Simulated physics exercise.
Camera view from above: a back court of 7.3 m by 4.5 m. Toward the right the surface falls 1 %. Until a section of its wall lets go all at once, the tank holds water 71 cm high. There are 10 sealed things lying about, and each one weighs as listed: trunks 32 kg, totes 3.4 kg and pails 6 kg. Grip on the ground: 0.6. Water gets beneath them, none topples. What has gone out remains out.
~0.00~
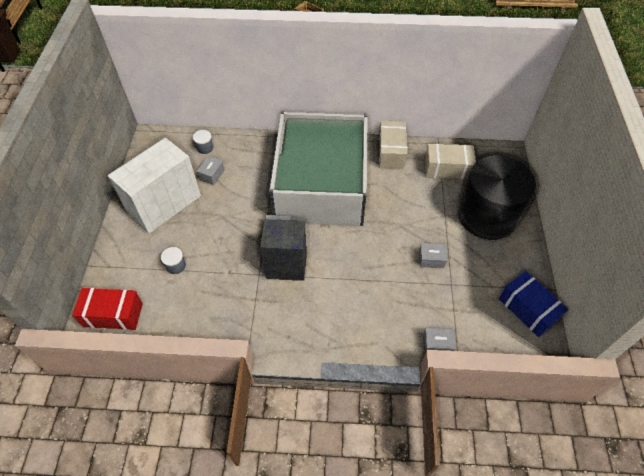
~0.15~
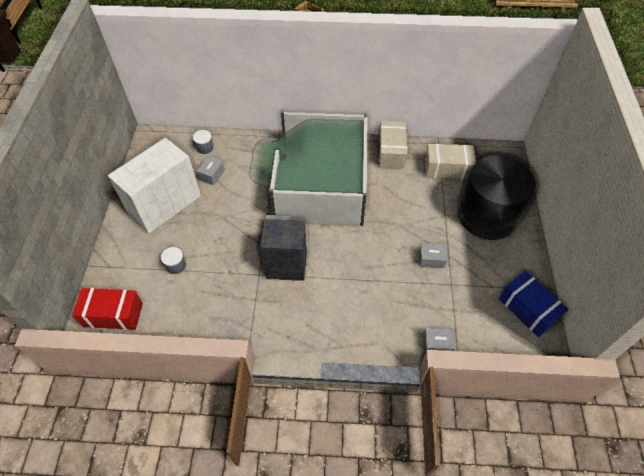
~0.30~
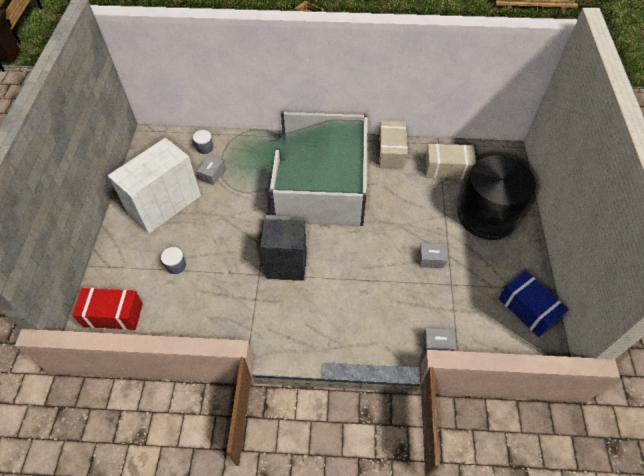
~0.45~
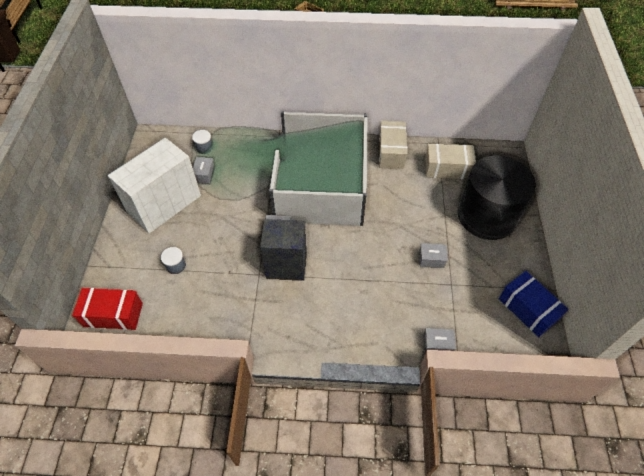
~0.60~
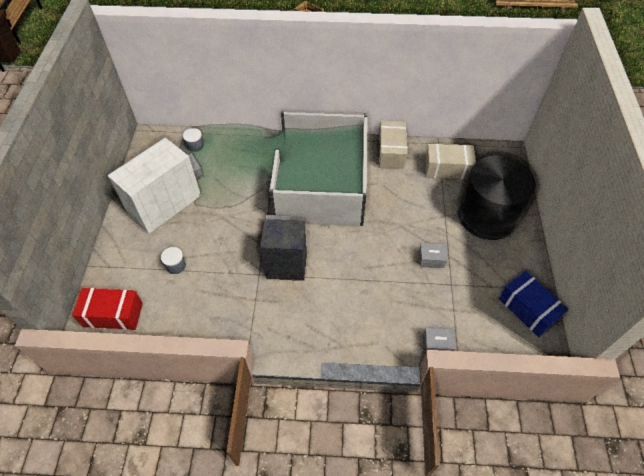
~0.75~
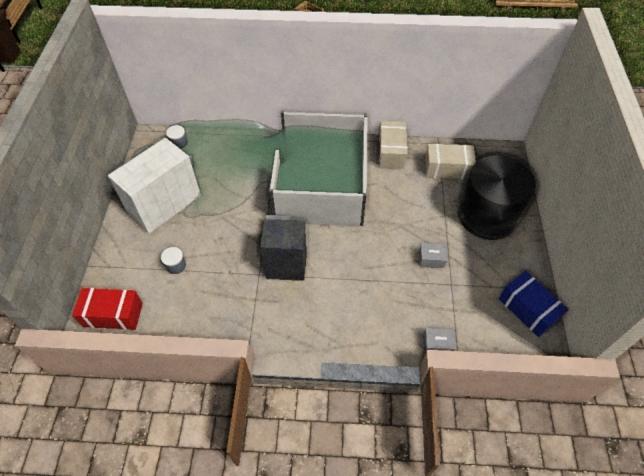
A walled back court with a pale stone floor is seen from above by a still camera. A square tank of green water stands near the back wall, with a dark block before it, a white block at left, a black barrel at right, a red trunk front left and a blue one front right. Water pours from the tank's left side, spreads leftward, and shifts a small grey tote, then a pail, toward the left.
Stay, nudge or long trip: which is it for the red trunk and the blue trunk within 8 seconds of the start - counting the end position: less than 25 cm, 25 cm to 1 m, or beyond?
The red trunk goes beyond a metre; the blue trunk does not really move.
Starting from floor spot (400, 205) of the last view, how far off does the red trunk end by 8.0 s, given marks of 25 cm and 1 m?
Outcome: It sits still.
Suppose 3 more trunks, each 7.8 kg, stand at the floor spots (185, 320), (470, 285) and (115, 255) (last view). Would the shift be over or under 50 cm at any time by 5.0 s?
In the order listed: Across the line; behind the line; across the line.
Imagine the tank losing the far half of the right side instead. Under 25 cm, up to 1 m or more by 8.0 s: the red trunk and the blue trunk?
With that failure, the red trunk keeps its spot, and the blue trunk covers a big distance.
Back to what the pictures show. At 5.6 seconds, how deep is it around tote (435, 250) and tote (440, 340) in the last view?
I'd estimate 0 cm for the first and 2 cm for the second.
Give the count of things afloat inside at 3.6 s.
It comes to 2.
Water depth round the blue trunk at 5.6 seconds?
Roughly 0 cm deep.
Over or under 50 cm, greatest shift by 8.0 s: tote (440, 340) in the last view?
Result: The shift is greater.
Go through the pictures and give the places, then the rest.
The red trunk at (104, 303), on the bottom; the blue trunk at (537, 298), on the bottom; 2.5 m2 under water; 0 of 10 have shifted, in the first frame.
The red trunk at (104, 303) rests on the ground; the blue trunk at (537, 298), on the bottom; 3.0 m2 under water; 0 of 10 have shifted, in the second frame.
The red trunk at (104, 303) rests on the ground; the blue trunk at (537, 298), on the bottom; water covers 3.9 m2; 0 of 10 have shifted, in the third frame.
The red trunk at (104, 303), on the bottom; the blue trunk at (537, 298), on the bottom; water covers 4.6 m2; 1 of 10 have shifted, in the fourth frame.
The red trunk at (104, 303), on the bottom; the blue trunk at (537, 298) rests on the ground; water covers 5.4 m2; 2 of 10 have shifted, in the fifth frame.
The red trunk at (104, 303) rests on the ground; the blue trunk at (537, 298) rests on the ground; water covers 6.2 m2; 2 of 10 have shifted, in the sixth frame.
After 1.6 s the red trunk is near (104, 303), 0.0 m from its start, aground; the blue trunk is near (537, 298), 0.0 m from its start, aground; 0 of 10 are out; 1 afloat.
After 3.6 s the red trunk is near (129, 324), 0.6 m from its start, aground; the blue trunk is near (537, 298), 0.0 m from its start, aground; 0 of 10 are out; 2 afloat.
After 5.6 s the red trunk is near (265, 320), 2.3 m from its start, aground; the blue trunk is near (537, 298), 0.0 m from its start, aground; 0 of 10 are out; 2 afloat.
After 8.0 s the red trunk is near (316, 341), 3.1 m from its start, aground; the blue trunk is near (537, 298), 0.0 m from its start, aground; 0 of 10 are out; 4 afloat.
